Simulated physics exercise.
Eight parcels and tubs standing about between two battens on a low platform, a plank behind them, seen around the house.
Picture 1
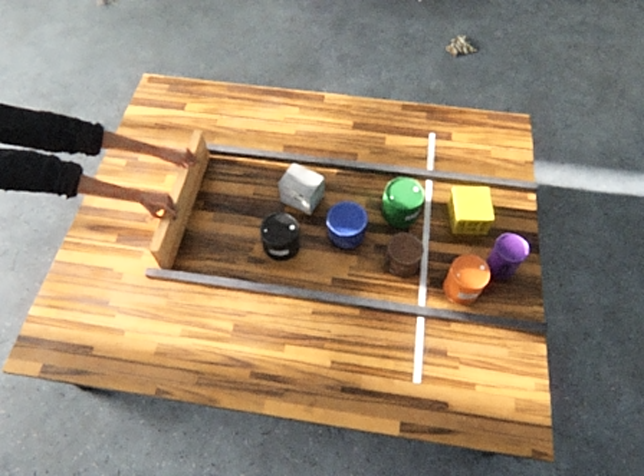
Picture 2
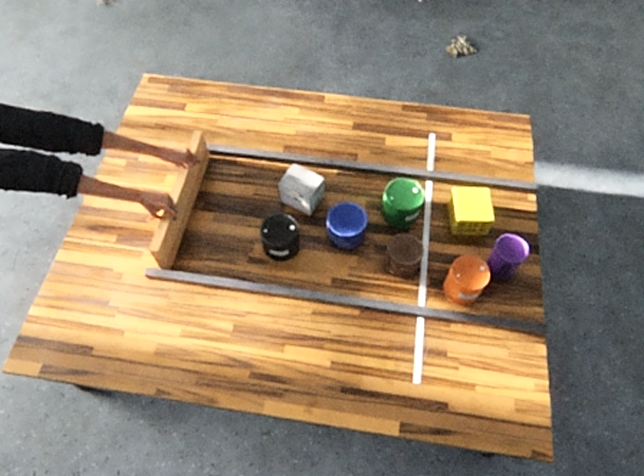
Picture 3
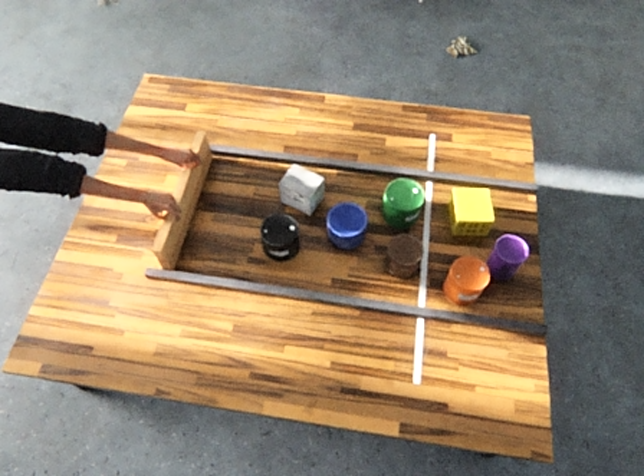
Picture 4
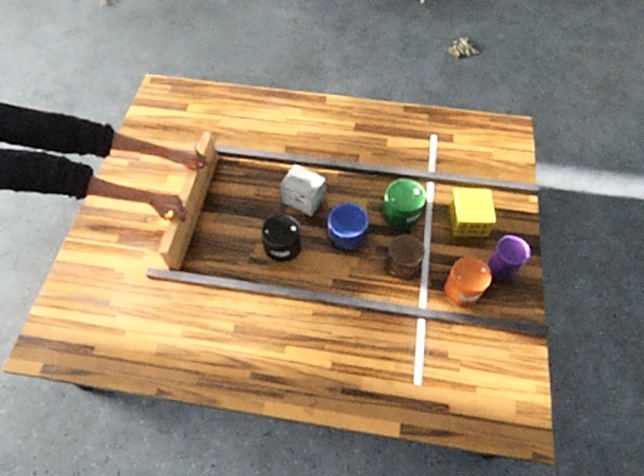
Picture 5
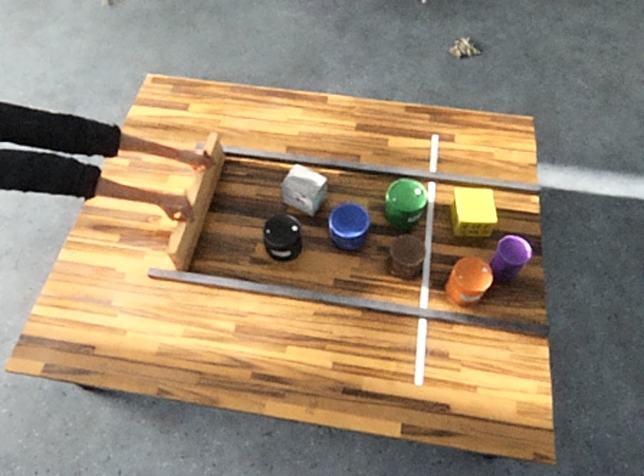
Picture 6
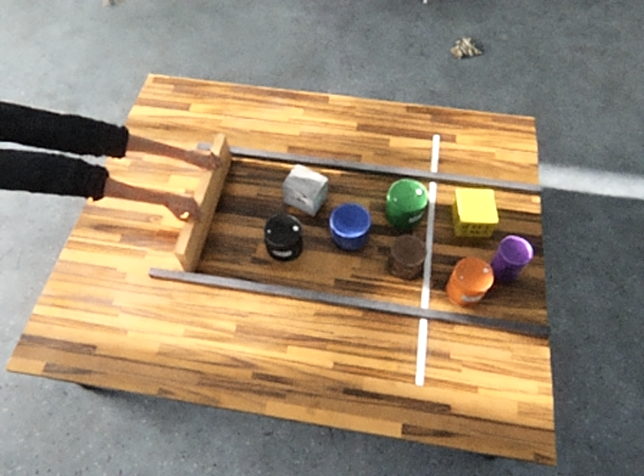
Two dark-sleeved arms reach in from the left and hold a wooden plank across a striped wood platform on a grey floor, seen from above at a slight tilt. Between two dark battens stand a silver-white box, black, blue, green and brown tubs, and, beyond a white tape line, a yellow crate, orange canister and purple pail. The hands slide the plank slowly a short way right, while the objects stay put and the view barely shifts.
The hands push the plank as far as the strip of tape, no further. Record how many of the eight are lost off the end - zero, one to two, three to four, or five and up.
Seems the ones that don't stay up number none, for sure.
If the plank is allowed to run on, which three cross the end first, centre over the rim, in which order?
It goes the yellow crate, after that the purple pail, and after that the green canister.
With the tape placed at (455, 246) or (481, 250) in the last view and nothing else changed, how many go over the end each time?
1 and 2.
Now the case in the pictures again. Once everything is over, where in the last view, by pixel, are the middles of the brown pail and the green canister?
First (484, 256), then (490, 215).
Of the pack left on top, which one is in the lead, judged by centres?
Answer: The yellow crate.
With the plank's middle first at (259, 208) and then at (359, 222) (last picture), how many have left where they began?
0, then 5.
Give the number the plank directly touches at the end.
3 of them.
Early on, none off yet; purple pail at rest near (510, 260); yellow crate at rest near (474, 213); orange canister at rest near (469, 283).
Finally, the number that fall off is zero.
